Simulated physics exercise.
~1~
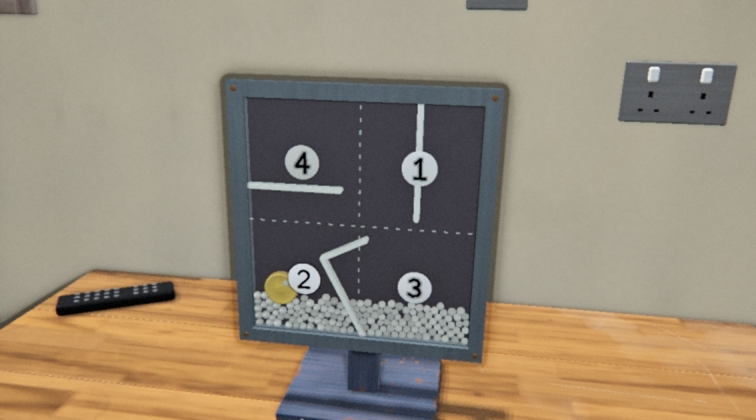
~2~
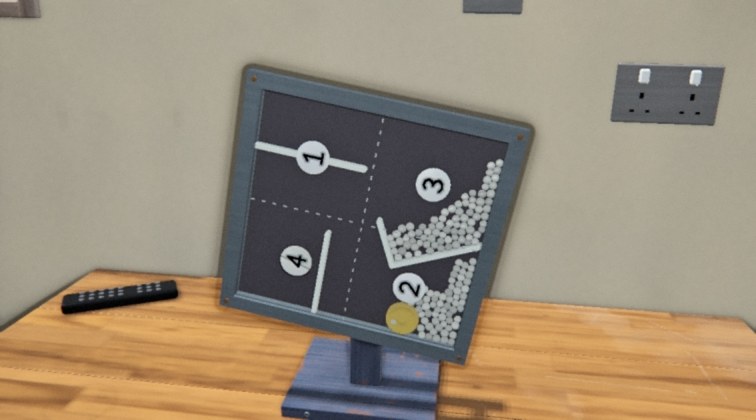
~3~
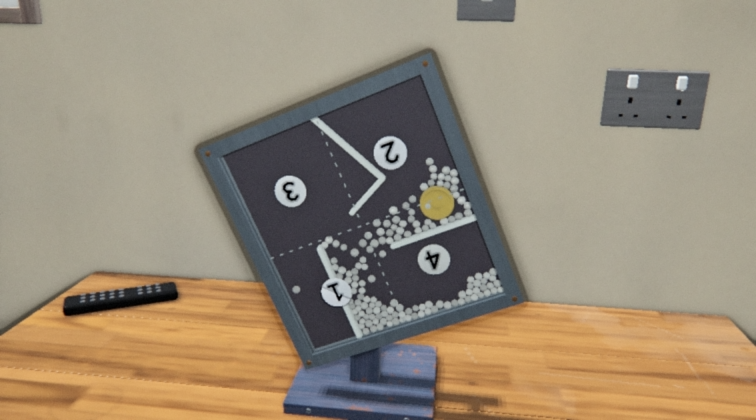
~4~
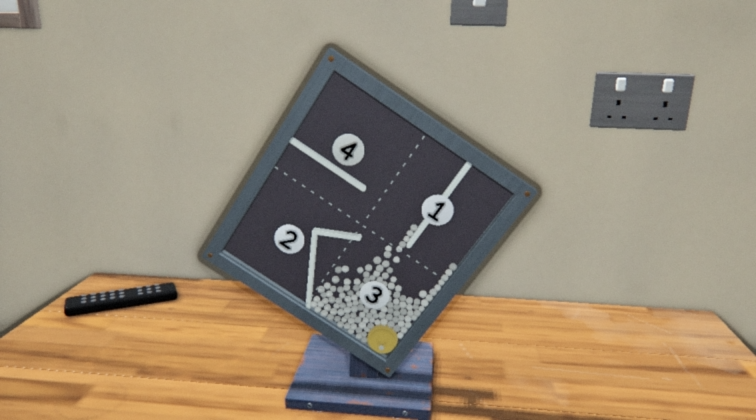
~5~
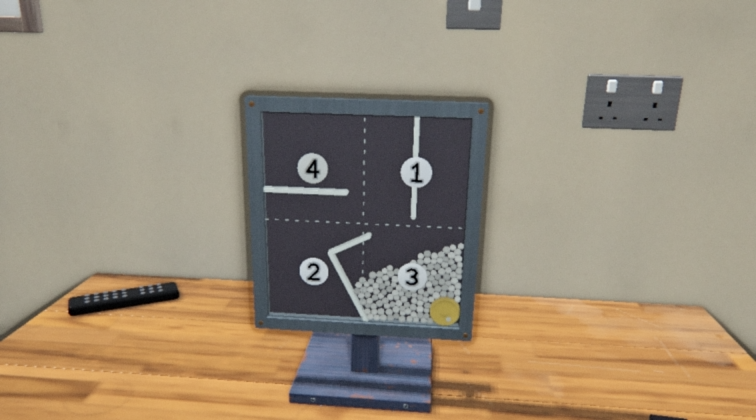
The video shows a square framed case of small pale beads and a yellow disc, divided into numbered quarters, turning anticlockwise on a stand through a full turn as the contents tumble past its inner bars, ending upright with the beads sloped and the disc at the lower right.
